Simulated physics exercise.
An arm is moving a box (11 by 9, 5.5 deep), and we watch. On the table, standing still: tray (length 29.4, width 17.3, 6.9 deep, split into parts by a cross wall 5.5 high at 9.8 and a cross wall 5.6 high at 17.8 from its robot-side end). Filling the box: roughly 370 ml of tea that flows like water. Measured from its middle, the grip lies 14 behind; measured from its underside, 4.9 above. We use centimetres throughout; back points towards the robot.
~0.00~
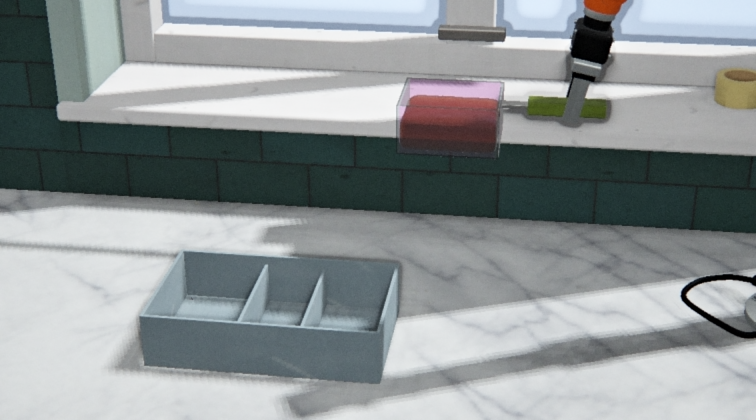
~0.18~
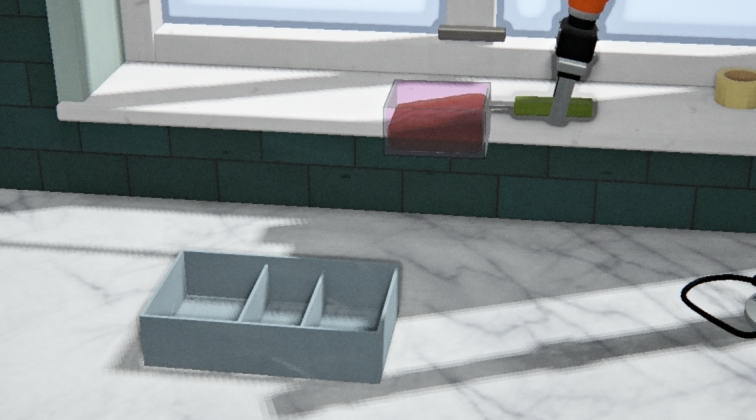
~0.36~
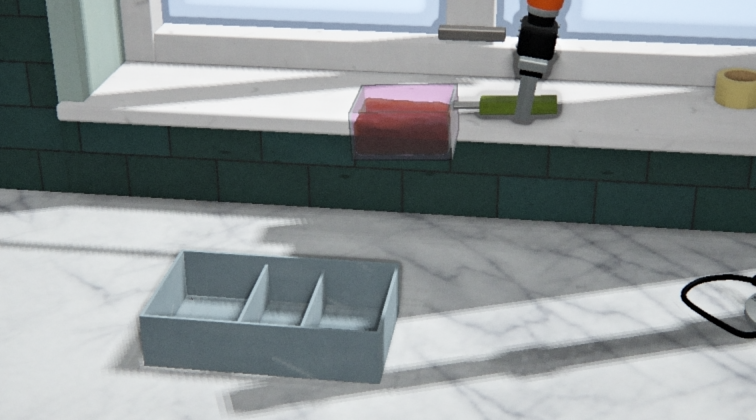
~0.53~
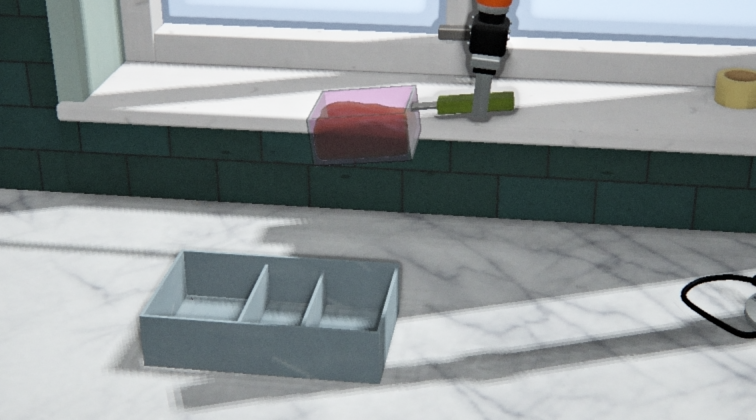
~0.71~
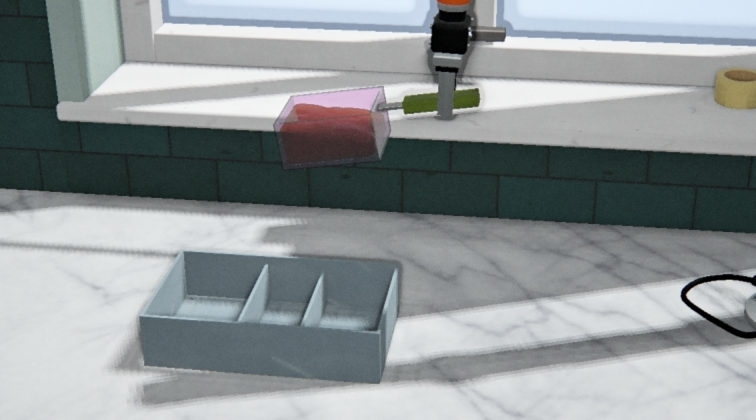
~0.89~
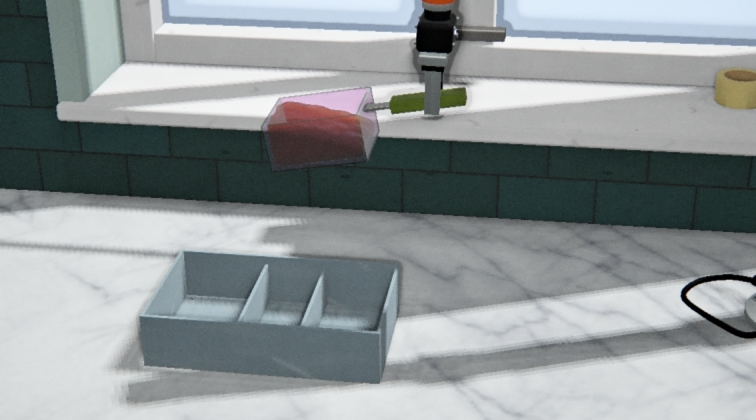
On a marble countertop below a window, a blue-grey divided tray sits still while a robot arm holds a clear box of reddish tea by its green handle near the sill. The arm carries the box steadily leftward, and the box, level at first, gradually tilts as it travels.
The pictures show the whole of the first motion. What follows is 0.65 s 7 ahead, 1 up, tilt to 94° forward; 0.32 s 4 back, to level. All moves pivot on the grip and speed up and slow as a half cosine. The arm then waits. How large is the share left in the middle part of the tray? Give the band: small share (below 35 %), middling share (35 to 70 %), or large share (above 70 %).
Middling share.
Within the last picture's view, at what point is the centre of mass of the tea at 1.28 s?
I'd put it somewhere near (321, 221).
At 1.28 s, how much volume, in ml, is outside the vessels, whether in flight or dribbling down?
Estimate: Some 90 ml.
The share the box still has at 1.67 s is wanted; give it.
18 %.
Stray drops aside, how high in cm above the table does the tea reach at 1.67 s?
It reaches up to about 26 cm above the table.
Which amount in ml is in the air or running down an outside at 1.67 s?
It comes to close to 20 ml.
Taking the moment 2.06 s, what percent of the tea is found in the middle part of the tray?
I'd put it at about 50 per cent of it.
By 1.28 s, tilted 65° forward, liquid up to 21 above the table; 260 ml in the box, 20 ml in the middle part, 95 ml in the air or running down outside.
By 1.67 s, tilted 62° forward, liquid up to 51 above the table; 175 ml in the middle part, 100 ml in the robot-side part, 65 ml in the box, 5 ml in the far-side part, 20 ml in the air or running down outside.
By 2.06 s, level, liquid up to 40 above the table; 180 ml in the middle part, 95 ml in the robot-side part, 40 ml in the box, 25 ml on the table or floor, 10 ml in the far-side part, 30 ml in the air or running down outside.
By 2.86 s, level, liquid up to 31 above the table; 180 ml in the middle part, 95 ml in the robot-side part, 40 ml on the table or floor, 40 ml in the box, 20 ml in the far-side part.
Final state, 180 ml in the middle part, 95 ml in the robot-side part, 40 ml on the table or floor, 40 ml in the box, 20 ml in the far-side part. That is 48 % in the middle part of the tray.
